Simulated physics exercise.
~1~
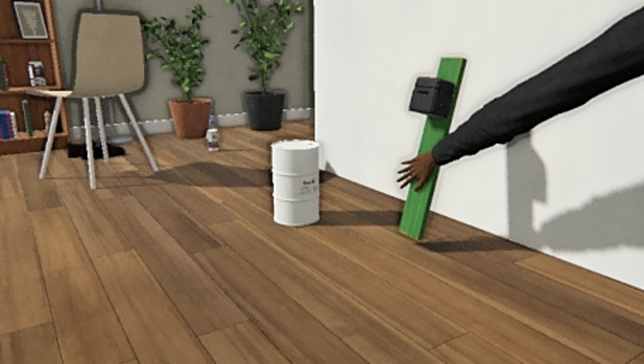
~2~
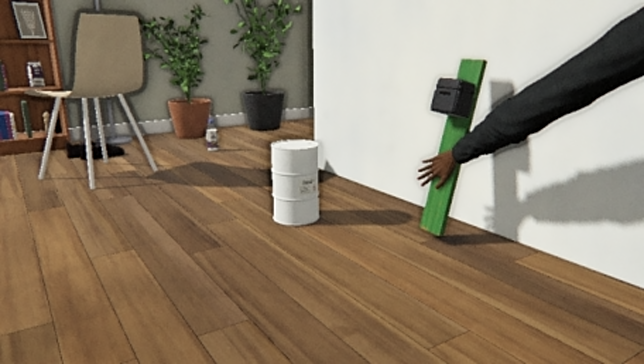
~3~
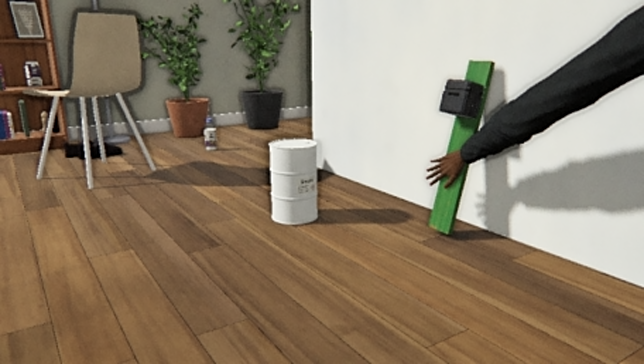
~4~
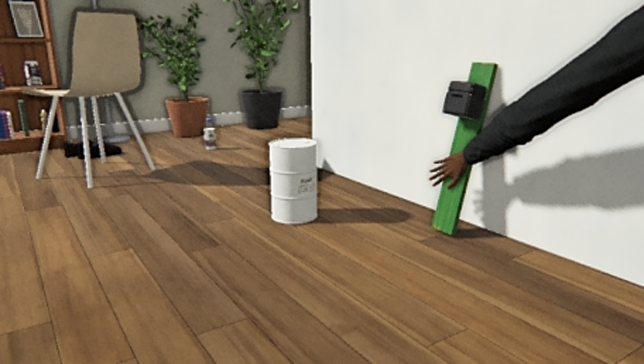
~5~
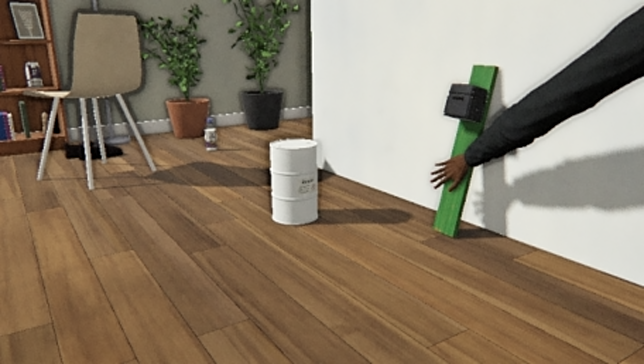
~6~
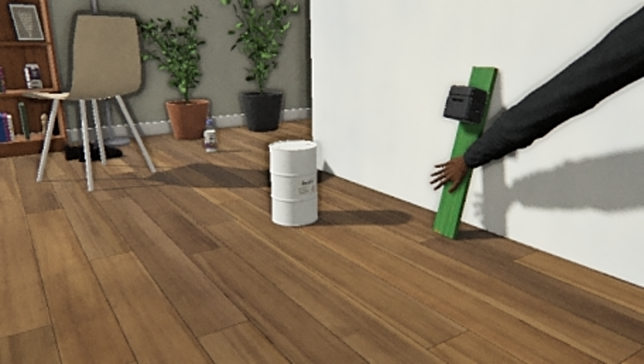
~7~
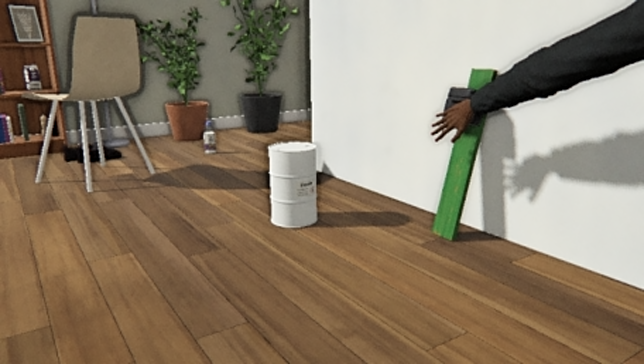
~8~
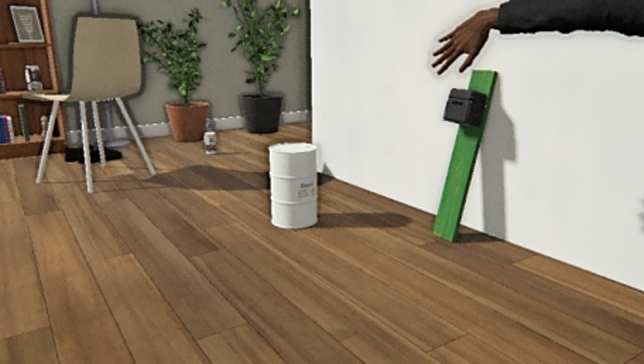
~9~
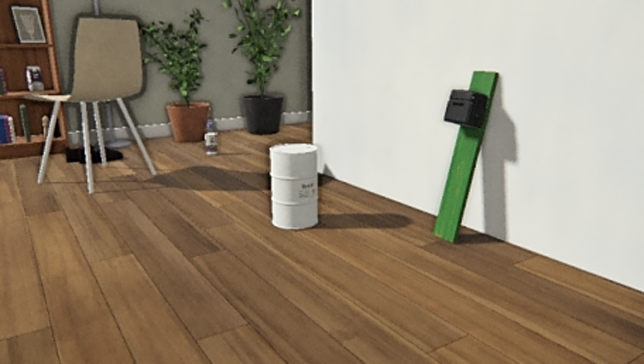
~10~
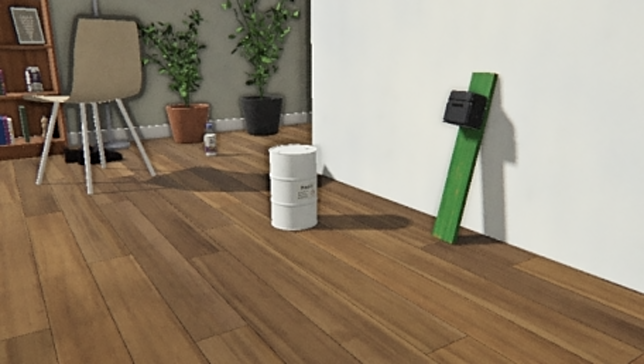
Green plank with a black box attached shifting right against a white wall, then staying leaning after a hand lets go.
